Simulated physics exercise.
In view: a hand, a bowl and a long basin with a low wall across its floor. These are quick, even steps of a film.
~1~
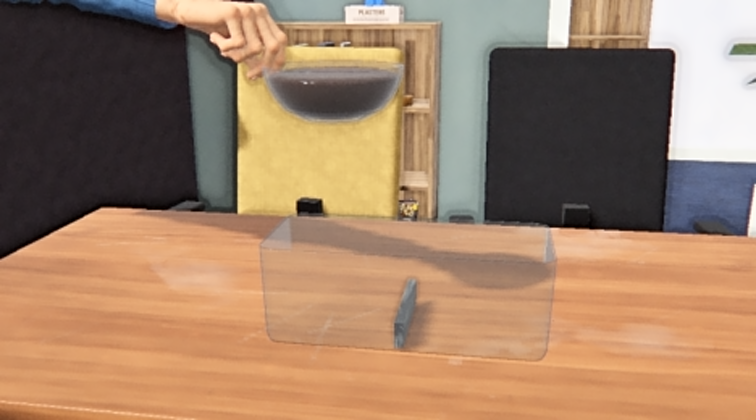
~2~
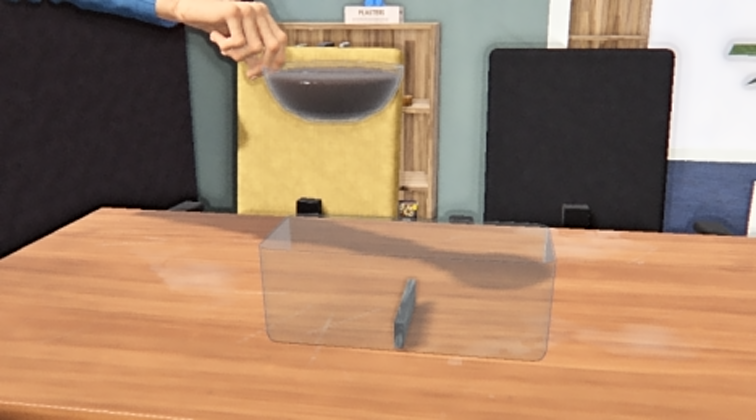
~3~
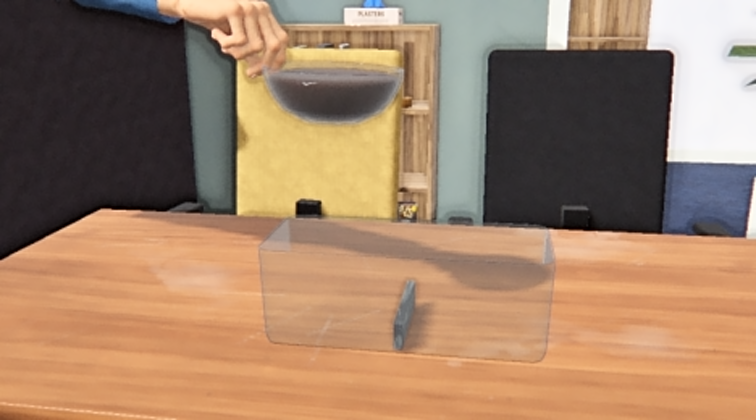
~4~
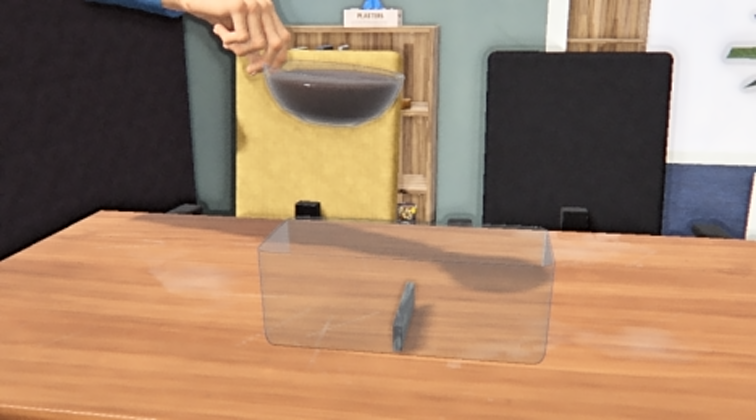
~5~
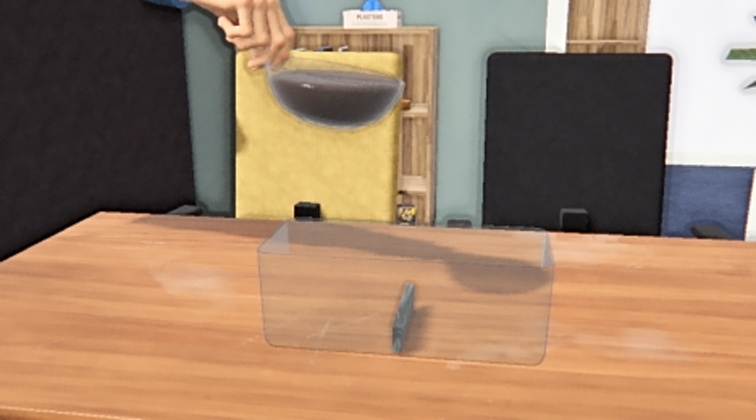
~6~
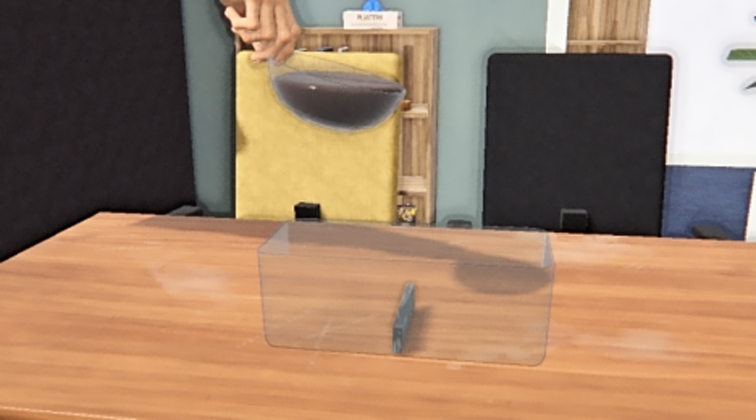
We see a hand holding a clear bowl of dark coffee above a long transparent basin with a low wall across its floor, on a wooden table; the hand gradually tilts the bowl down to the right.
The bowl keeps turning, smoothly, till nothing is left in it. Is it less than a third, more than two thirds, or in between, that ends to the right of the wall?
It comes to above two thirds.
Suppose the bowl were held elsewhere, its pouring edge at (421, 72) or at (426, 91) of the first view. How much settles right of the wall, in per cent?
The first gives 80 %, the second 85 %.
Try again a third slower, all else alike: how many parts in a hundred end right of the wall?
Close to 85 per cent.
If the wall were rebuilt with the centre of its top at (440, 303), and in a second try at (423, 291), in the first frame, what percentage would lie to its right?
Roughly 60 per cent, and 75 per cent.
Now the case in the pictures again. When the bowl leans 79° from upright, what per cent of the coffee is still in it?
Near 15 %.
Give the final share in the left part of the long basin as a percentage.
Roughly 20 in a hundred.
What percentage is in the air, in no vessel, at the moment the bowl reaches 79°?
Near 50 %.
A moment on, the bowl is tipped on its side and 16 per cent is still to pour, 0 is left of the wall and 33 right of it.
Next, the bowl is tipped right over and 0 per cent is still to pour, 17 is left of the wall and 80 right of it.
Then the bowl is tipped right over and 0 per cent is still to pour, 18 is left of the wall and 80 right of it.
Later the bowl is tipped right over and 0 per cent is still to pour, 19 is left of the wall and 80 right of it.
Finally, 19 per cent lies left of the wall, 80 right of it and 1 outside.
